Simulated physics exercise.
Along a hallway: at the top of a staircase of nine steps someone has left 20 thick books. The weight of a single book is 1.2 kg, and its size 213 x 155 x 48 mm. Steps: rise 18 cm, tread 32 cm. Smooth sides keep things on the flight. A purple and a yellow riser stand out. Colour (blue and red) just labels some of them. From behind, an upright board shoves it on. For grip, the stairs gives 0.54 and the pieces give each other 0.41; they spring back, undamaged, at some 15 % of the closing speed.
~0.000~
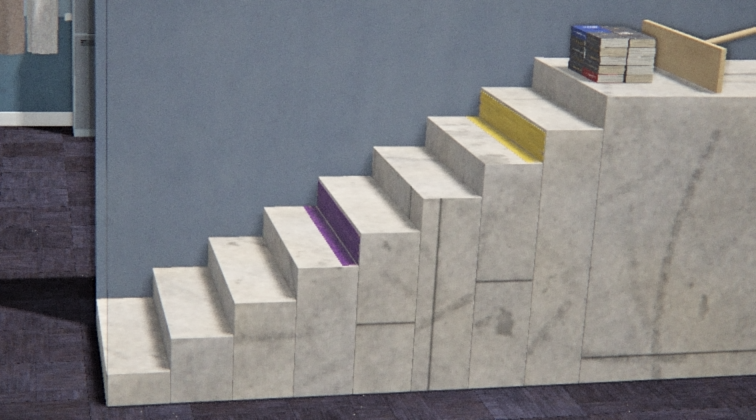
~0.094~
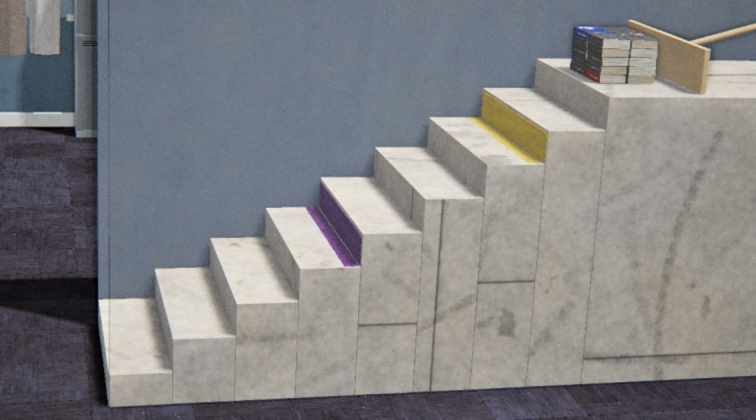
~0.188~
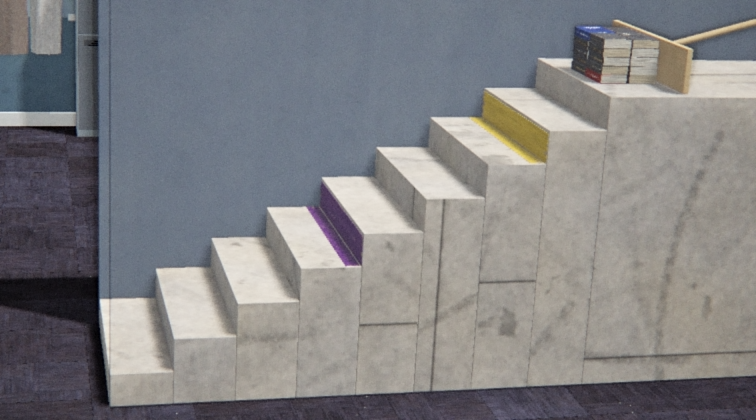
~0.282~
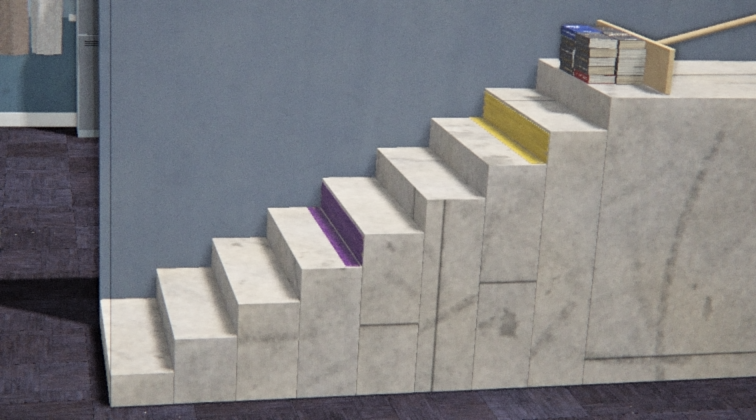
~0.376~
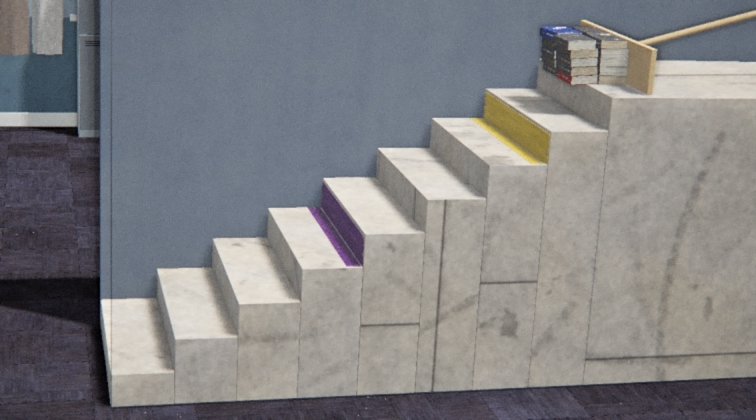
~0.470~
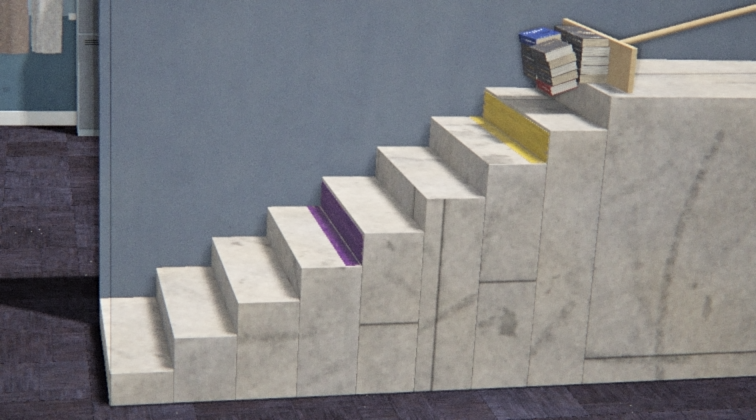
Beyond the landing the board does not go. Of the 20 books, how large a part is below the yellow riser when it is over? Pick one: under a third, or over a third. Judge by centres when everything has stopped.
Over a third.
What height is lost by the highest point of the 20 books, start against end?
By about 32 cm, start to end.
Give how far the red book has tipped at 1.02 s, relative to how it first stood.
Tilt from start: Approx. 0 degrees.
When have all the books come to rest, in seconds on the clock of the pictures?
That comes at about 2.0 s.
After 0.54 s, none of the 20 books below the yellow riser, 20 disturbed; red book 30° from how it stood, 13 cm lower; blue book 24° from how it stood, 9 cm lower.
After 0.72 s, 9 of the 20 books below the yellow riser; blue book 28° from how it stood, 22 cm lower; red book 18 cm lower.
After 1.02 s, 17 of the 20 books below the yellow riser; blue book 67° from how it stood, 67 cm lower; red book 18 cm lower.
After 1.44 s, 17 of the 20 books below the yellow riser; blue book upside down; red book 18 cm lower.
In the end (2.3 s), 17 of the 20 books below the yellow riser; blue book upside down; red book 18 cm lower. That is 85 per cent. From the last view, middles, blue book near (348, 189), red book near (542, 107).
